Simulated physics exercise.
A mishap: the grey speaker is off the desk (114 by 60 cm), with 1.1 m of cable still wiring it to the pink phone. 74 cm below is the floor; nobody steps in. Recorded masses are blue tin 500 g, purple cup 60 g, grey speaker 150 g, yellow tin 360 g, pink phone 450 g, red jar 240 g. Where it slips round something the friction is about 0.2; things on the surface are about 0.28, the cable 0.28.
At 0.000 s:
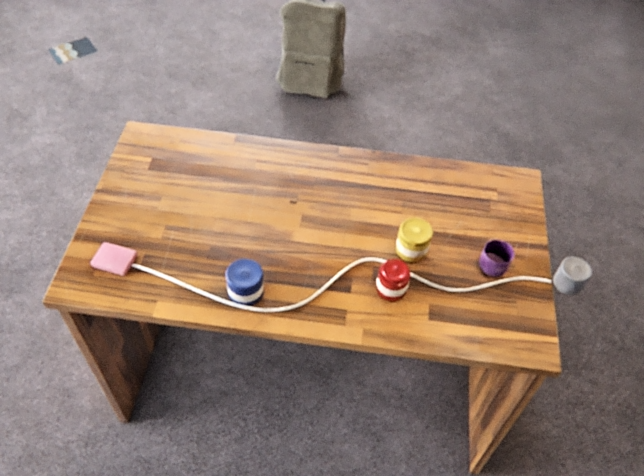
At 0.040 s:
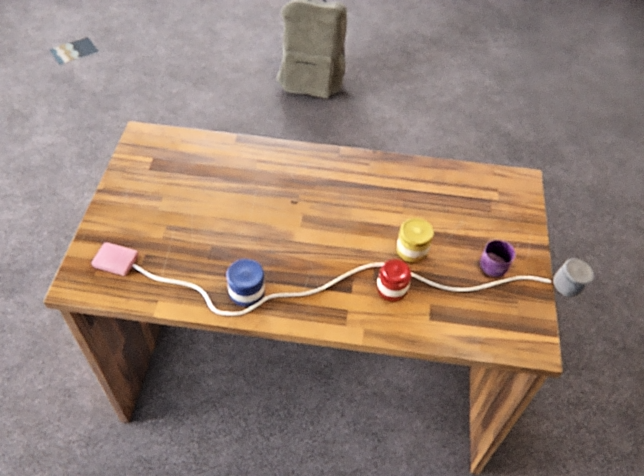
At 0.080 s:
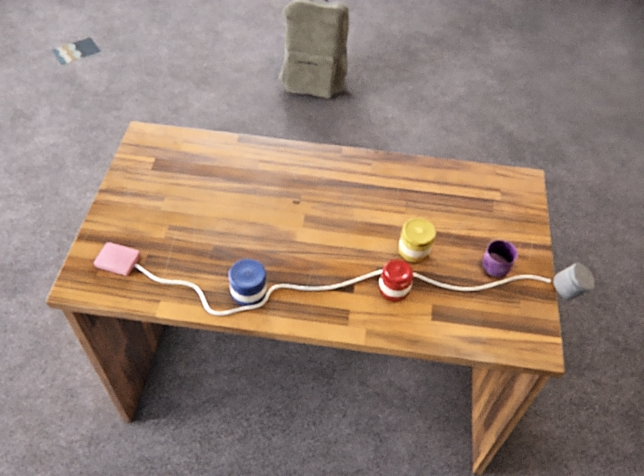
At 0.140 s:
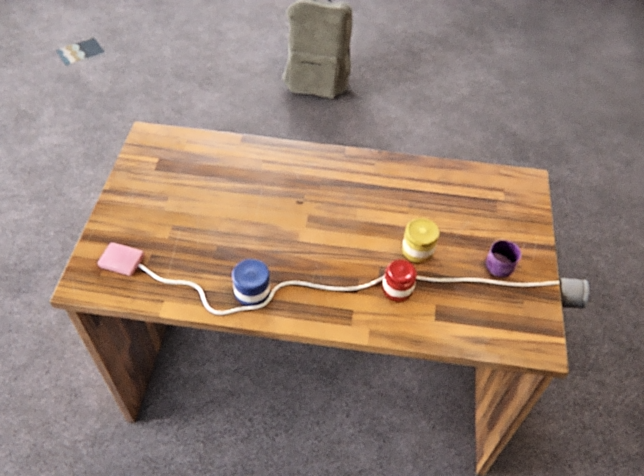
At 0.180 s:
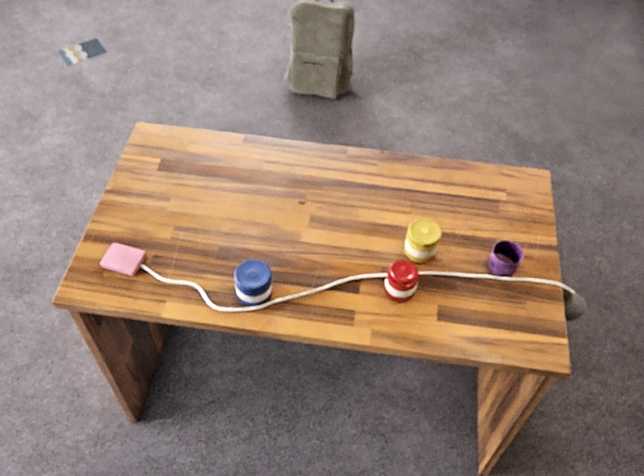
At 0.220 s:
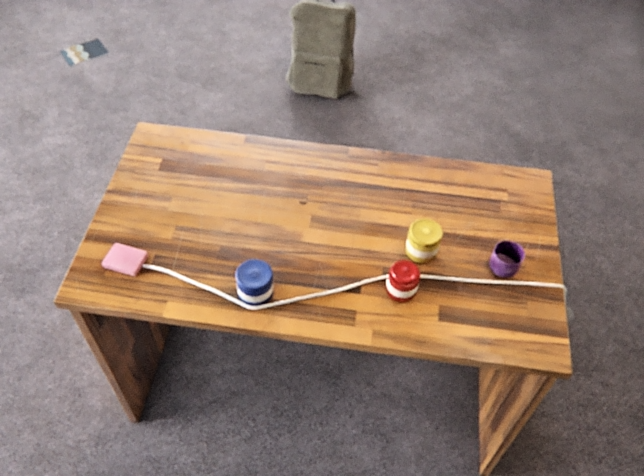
At the start, a white cable winds across a wooden desk from a pink block, past blue, red and yellow jars and a purple cup, to a grey speaker at the right edge. The speaker tips over the edge and drops out of sight, and the cable pulls straighter against the blue and red jars.
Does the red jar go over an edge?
Here the red jar stays put up there.
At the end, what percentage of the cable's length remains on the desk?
Roughly 95 per cent of the cable.
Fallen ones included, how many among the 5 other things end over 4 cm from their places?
Count recorded: 0.
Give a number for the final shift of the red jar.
The red jar ends 2 cm from where it began.
By 0.5 s, the cable's tail end at (150, 269); red jar 1 cm off its start, grey speaker over the edge, pink phone 2 cm off its start.
By 0.7 s, the cable's tail end at (150, 269); red jar 1 cm off its start, grey speaker over the edge, pink phone 2 cm off its start.
By 1.0 s, the cable's tail end at (150, 269); red jar 1 cm off its start at (407, 274), grey speaker over the edge, pink phone 2 cm off its start at (132, 260).
By 1.2 s, the cable's tail end at (150, 269); red jar 1 cm off its start, grey speaker over the edge, pink phone 2 cm off its start.
By 2.4 s, the cable's tail end at (150, 269); red jar 1 cm off its start at (407, 274), pink phone 2 cm off its start at (132, 260), grey speaker over the edge.
